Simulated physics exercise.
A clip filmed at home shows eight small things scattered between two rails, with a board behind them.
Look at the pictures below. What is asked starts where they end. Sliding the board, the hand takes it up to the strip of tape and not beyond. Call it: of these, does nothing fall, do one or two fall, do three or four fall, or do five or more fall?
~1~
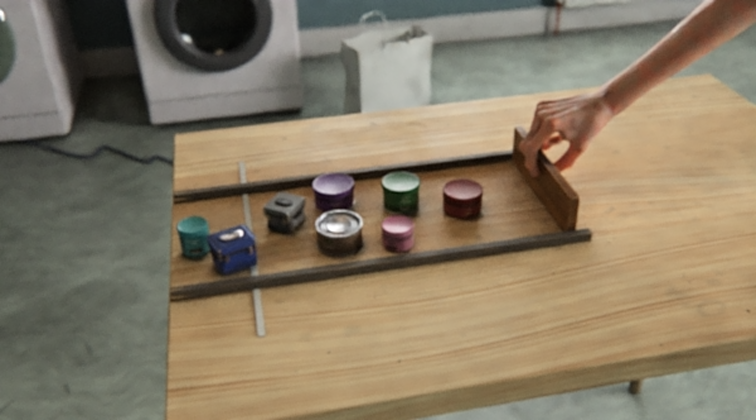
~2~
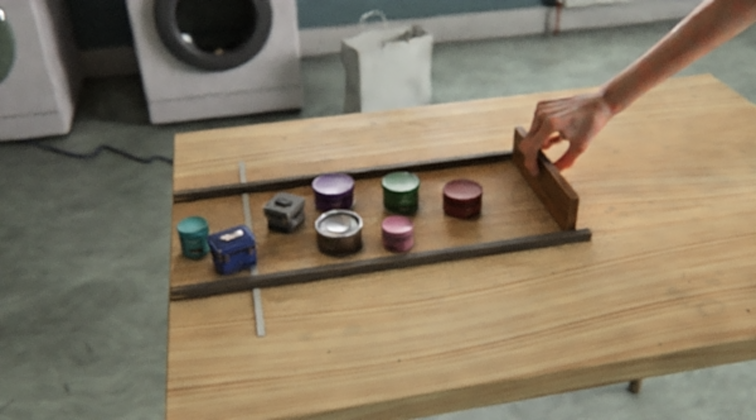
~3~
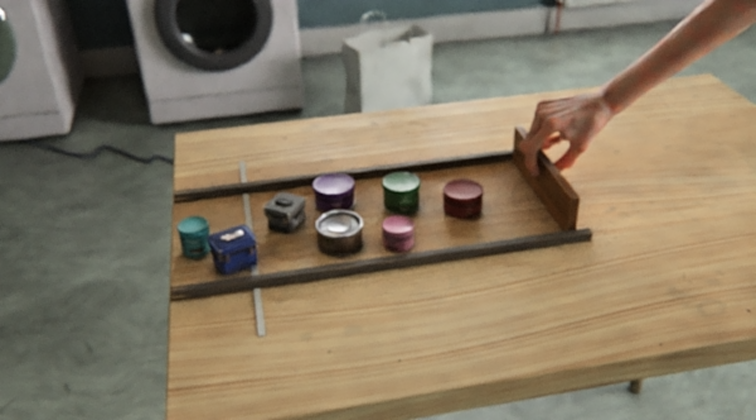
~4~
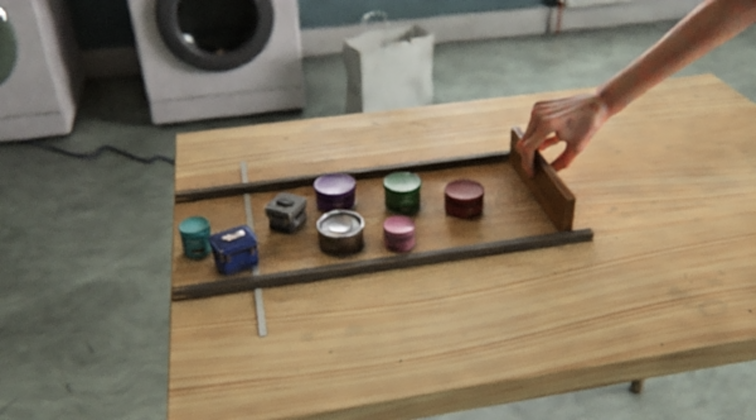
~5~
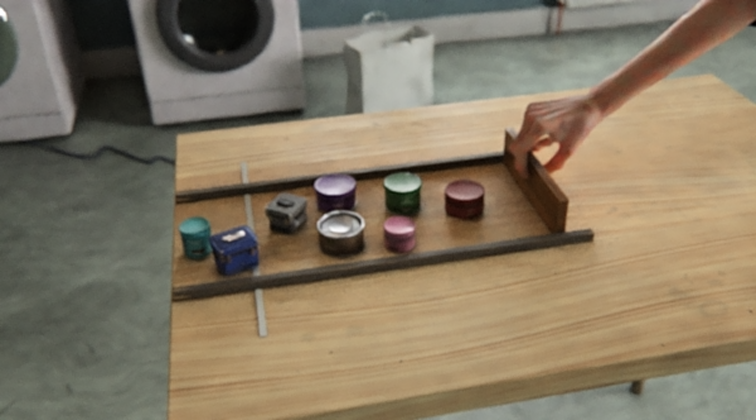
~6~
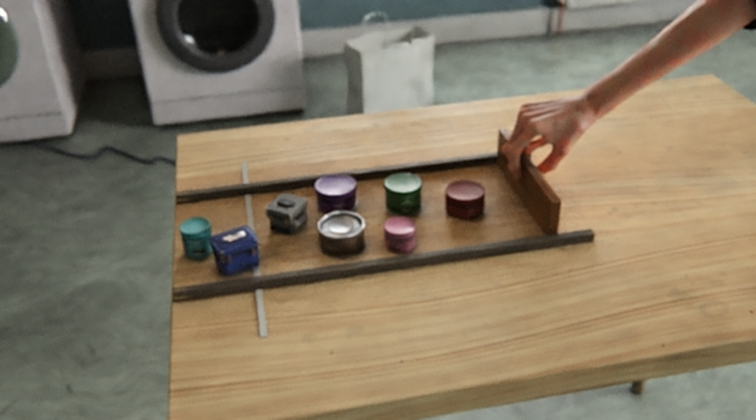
One or two fall.
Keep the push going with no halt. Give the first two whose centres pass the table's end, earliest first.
Order, earliest first: The blue case; the turquoise tub.
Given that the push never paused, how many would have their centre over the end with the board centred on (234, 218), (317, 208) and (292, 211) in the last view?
Respectively, 2, 0 and 0.
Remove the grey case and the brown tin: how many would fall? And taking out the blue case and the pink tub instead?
Taking the two tries in turn, it comes to 0 and 0.
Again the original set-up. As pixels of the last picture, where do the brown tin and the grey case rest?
You'll find the brown tin at roughly (200, 261) and the grey case at roughly (200, 230).
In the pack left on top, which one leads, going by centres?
The foremost one is the turquoise tub.
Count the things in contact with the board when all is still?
My count gives 3.
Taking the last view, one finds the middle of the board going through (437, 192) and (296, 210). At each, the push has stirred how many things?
2 at one spot and 7 at the other.
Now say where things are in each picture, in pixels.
The first frame shows turquoise tub (194, 237); blue case (233, 250); grey case (286, 213); board (543, 177); tape (250, 235).
The second frame shows blue case (233, 250); green tin (401, 194).
The third frame shows grey case (286, 213); board (543, 177).
The fourth frame shows turquoise tub (196, 237); purple pot (336, 194).
The fifth frame shows blue case (235, 250); pink tub (400, 235).
The sixth frame shows turquoise tub (197, 238); blue case (236, 251); grey case (288, 214); board (526, 180); tape (252, 235).
Early on, none off yet; turquoise tub at rest near (197, 238); blue case at rest near (236, 251); grey case at rest near (288, 214).
A while later, none off yet; turquoise tub at rest near (197, 238); blue case at rest near (236, 251); grey case at rest near (286, 215).
Finally, the number that fall off is one or two; lost, blue case.
